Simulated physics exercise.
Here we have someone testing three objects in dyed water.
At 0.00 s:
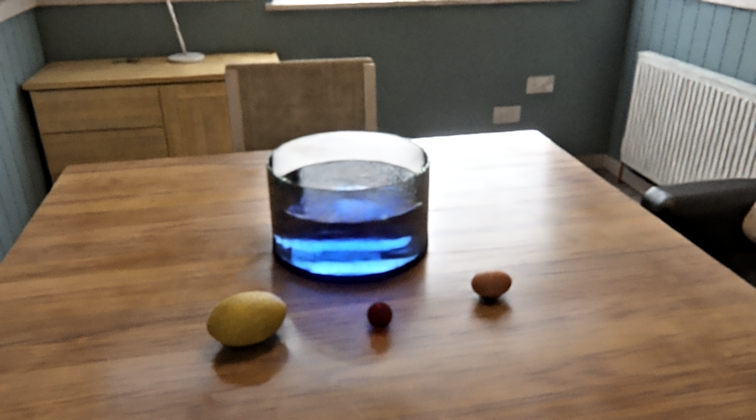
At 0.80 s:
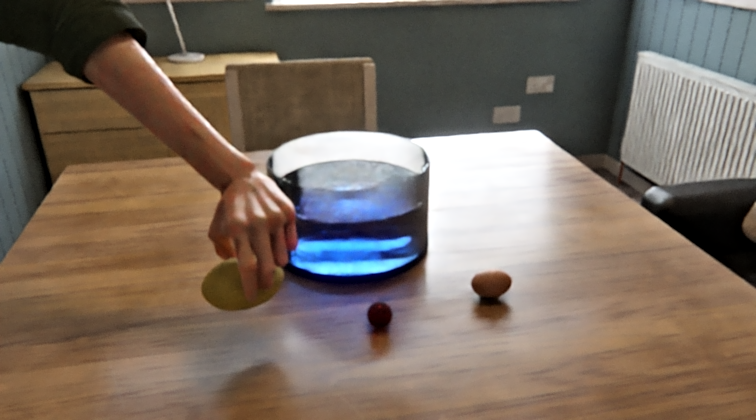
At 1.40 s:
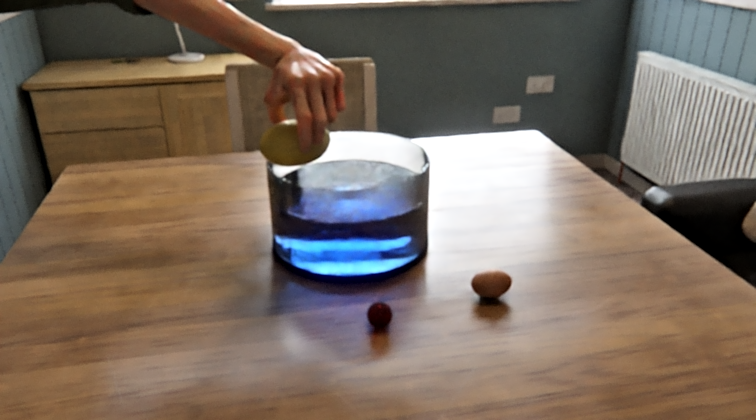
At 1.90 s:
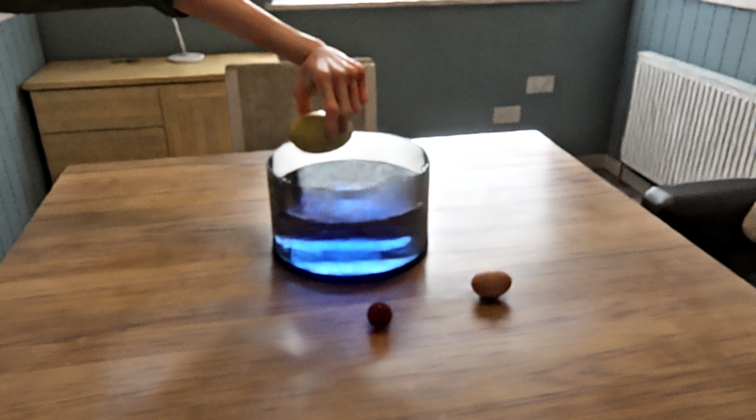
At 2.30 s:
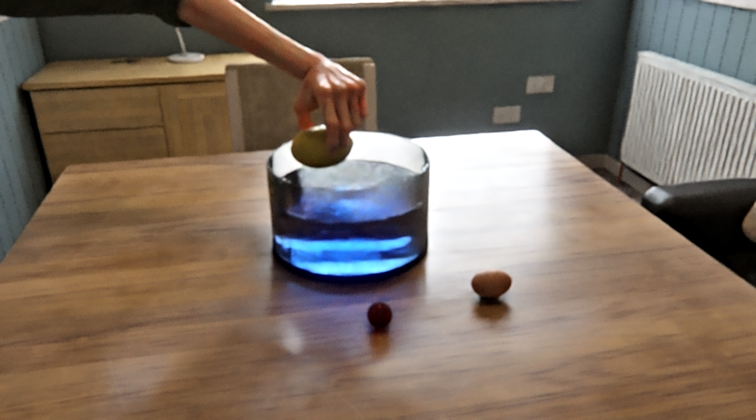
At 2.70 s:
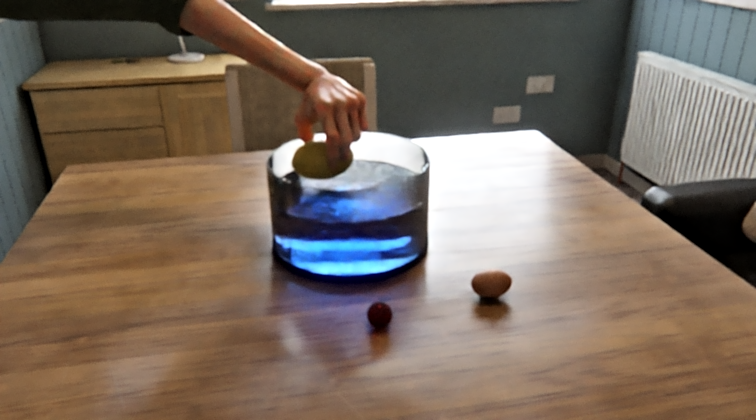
In a room with blue-green panelled walls, a wooden table is seen from slightly above by a camera that stays still. A clear round tub of blue water stands mid-table, with a yellow lemon at front left, a small dark red ball at centre and a brown egg at right. A hand reaches in from the left, picks up the lemon, carries it over the tub and lowers it close to the water.
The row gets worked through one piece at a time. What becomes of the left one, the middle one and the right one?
Taking them in turn, the left one keeps afloat, the middle one goes under and the right one goes under.
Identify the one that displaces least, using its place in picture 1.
Answer: The body in the centre.
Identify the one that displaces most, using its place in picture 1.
That is the leftmost piece.
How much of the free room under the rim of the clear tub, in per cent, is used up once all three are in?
Share taken: Around 12 per cent.
After 4.0 s, the lemon floats.
After 8.0 s, the glass marble goes to the bottom.
After 12.0 s, the egg goes to the bottom; afloat, lemon.
